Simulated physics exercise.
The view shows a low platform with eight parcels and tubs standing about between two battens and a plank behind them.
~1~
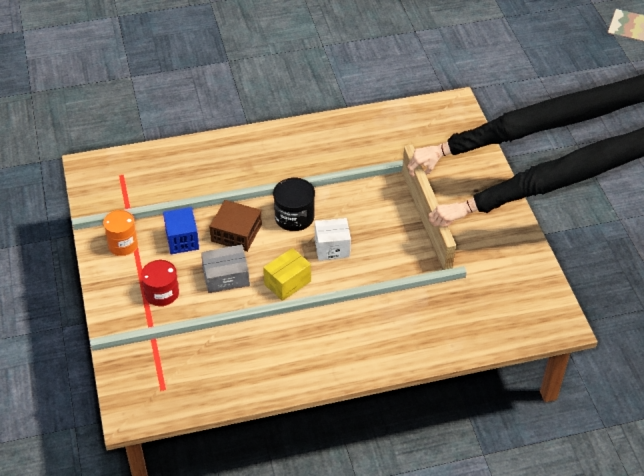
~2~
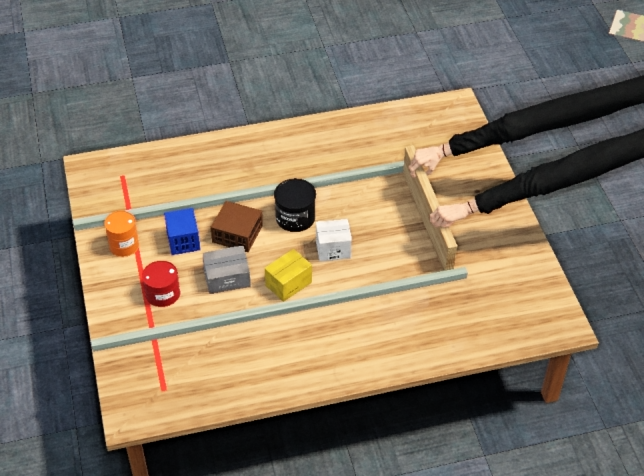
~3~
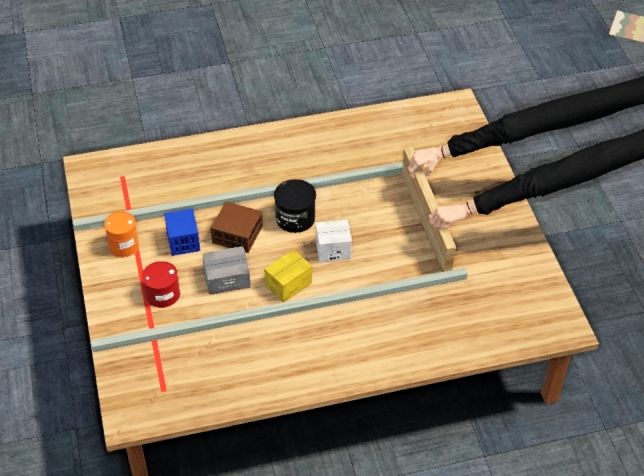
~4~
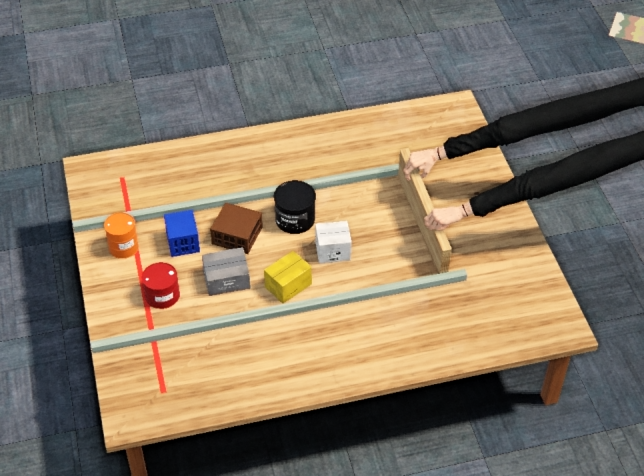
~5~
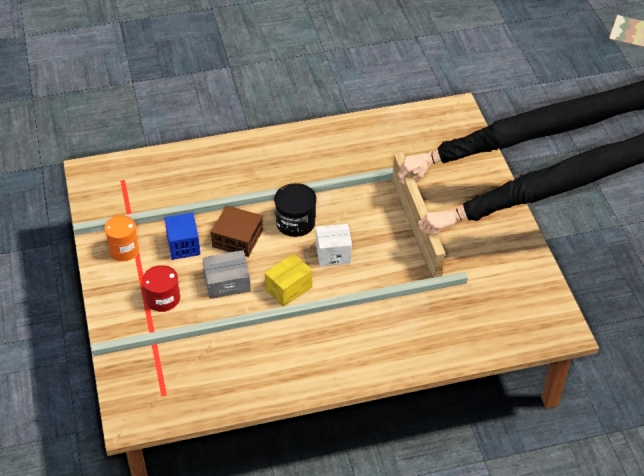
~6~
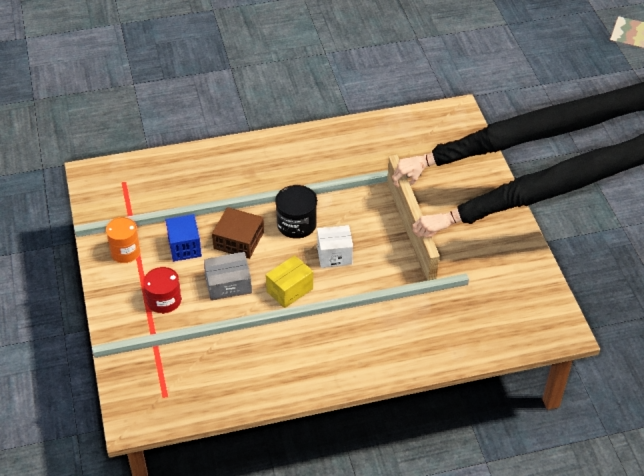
On a wooden table, two hands slid a plank slightly left between two pale strips, toward a loose group of boxes and tubs near a red line, which stayed put, untouched by the plank.
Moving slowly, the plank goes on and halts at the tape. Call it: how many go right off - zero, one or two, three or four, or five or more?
Three or four go off.
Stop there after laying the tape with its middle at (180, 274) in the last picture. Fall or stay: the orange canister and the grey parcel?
Here's how it goes: The orange canister goes down, and the grey parcel stays where it is.
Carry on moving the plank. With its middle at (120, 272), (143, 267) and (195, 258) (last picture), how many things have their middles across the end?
Past the end: 5, 3 and 1.
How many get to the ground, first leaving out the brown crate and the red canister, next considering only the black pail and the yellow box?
Falls come to 1 the first time and 2 the other time.
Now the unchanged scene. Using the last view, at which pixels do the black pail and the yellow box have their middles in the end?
Okay, so first (114, 242), and next (136, 318).
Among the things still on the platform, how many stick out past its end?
The number overhanging is 2.
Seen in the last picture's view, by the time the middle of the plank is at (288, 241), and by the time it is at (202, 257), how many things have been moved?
At the first spot the count is 5, and at the second it is 8.
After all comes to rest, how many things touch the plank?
3.
Soon after, none off yet; orange canister at rest near (123, 240); red canister at rest near (163, 290); blue crate at rest near (184, 238).
After that, none off yet; orange canister displaced about its own width near (102, 246); red canister displaced a little near (149, 293); blue crate displaced about its own width near (133, 253).
In the end, the number that fall off is three or four; gone, blue crate, red canister and orange canister.
